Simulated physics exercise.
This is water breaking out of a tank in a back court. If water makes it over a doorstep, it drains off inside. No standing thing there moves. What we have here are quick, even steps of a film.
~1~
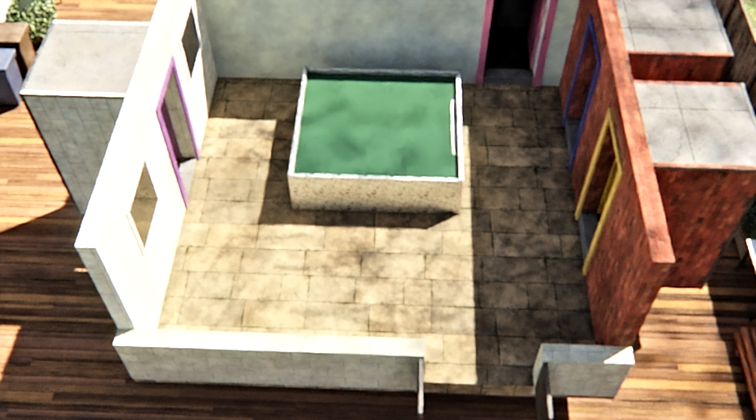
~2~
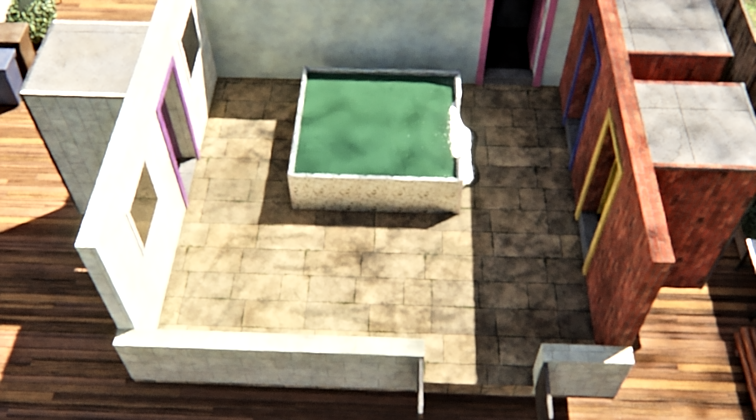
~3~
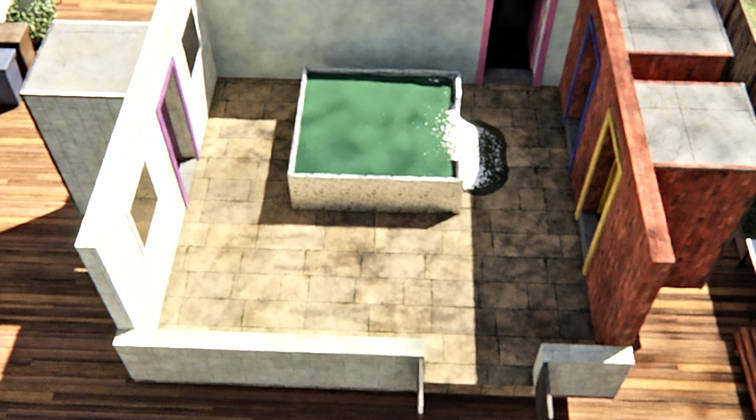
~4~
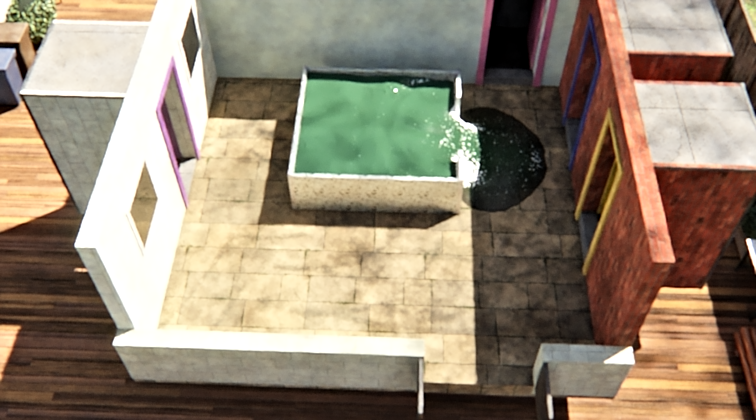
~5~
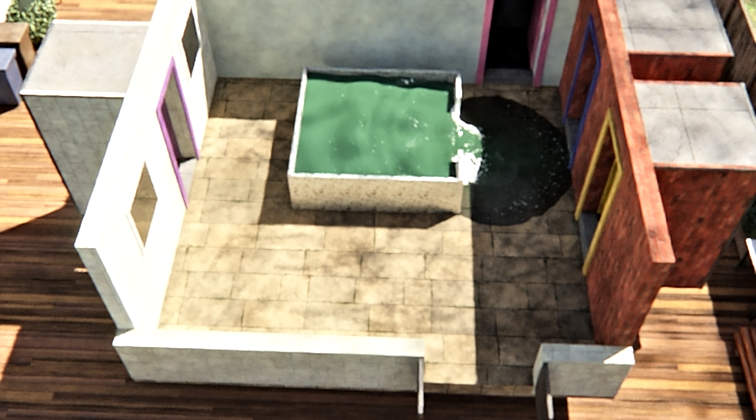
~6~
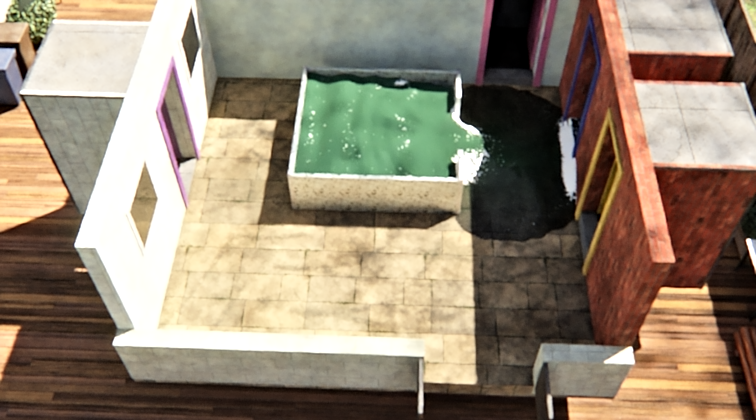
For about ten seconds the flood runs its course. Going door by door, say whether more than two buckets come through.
Through the purple door, two or fewer; through the pink door, more than two; through the blue door, more than two; through the yellow door, two or fewer.
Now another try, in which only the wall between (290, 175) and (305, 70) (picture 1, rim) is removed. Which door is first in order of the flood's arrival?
I'd name the door marked purple.
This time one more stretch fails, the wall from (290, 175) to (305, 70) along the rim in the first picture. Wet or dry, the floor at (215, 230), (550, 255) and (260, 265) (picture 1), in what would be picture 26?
Going in your order, I'd say drenched, then still bare, then drenched.
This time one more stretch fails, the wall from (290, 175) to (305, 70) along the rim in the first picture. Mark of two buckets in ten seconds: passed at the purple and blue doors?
Looks like the purple door tops the limit but the blue door doesn't reach it.
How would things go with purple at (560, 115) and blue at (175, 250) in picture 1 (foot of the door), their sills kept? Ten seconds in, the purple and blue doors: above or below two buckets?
Well, the purple one crosses the threshold, and the blue one stays short of the threshold.
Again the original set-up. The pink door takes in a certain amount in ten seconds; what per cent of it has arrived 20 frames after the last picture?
The figure is near 55 per cent.
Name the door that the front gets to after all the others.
My answer: The purple-painted one.
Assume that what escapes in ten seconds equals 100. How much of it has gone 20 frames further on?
My estimate is roughly 40 percent.
A moment on, water covers 20 % of the floor; the purple door not reached, the pink door wet at the sill, nothing in, the blue door over two buckets in, the yellow door wet at the sill, nothing in.
Next, water covers 30 % of the floor; the purple door not reached, the pink door under two buckets in, the blue door far over two buckets in, the yellow door wet at the sill, nothing in.
Then, water covers 50 % of the floor; the purple door not reached, the pink door over two buckets in, the blue door far over two buckets in, the yellow door wet at the sill, nothing in.
Later, water covers 80 % of the floor; the purple door wet at the sill, nothing in, the pink door over two buckets in, the blue door far over two buckets in, the yellow door wet at the sill, nothing in.
In the end, water covers 95 % of the floor; the purple door wet at the sill, nothing in, the pink door over two buckets in, the blue door far over two buckets in, the yellow door wet at the sill, nothing in.
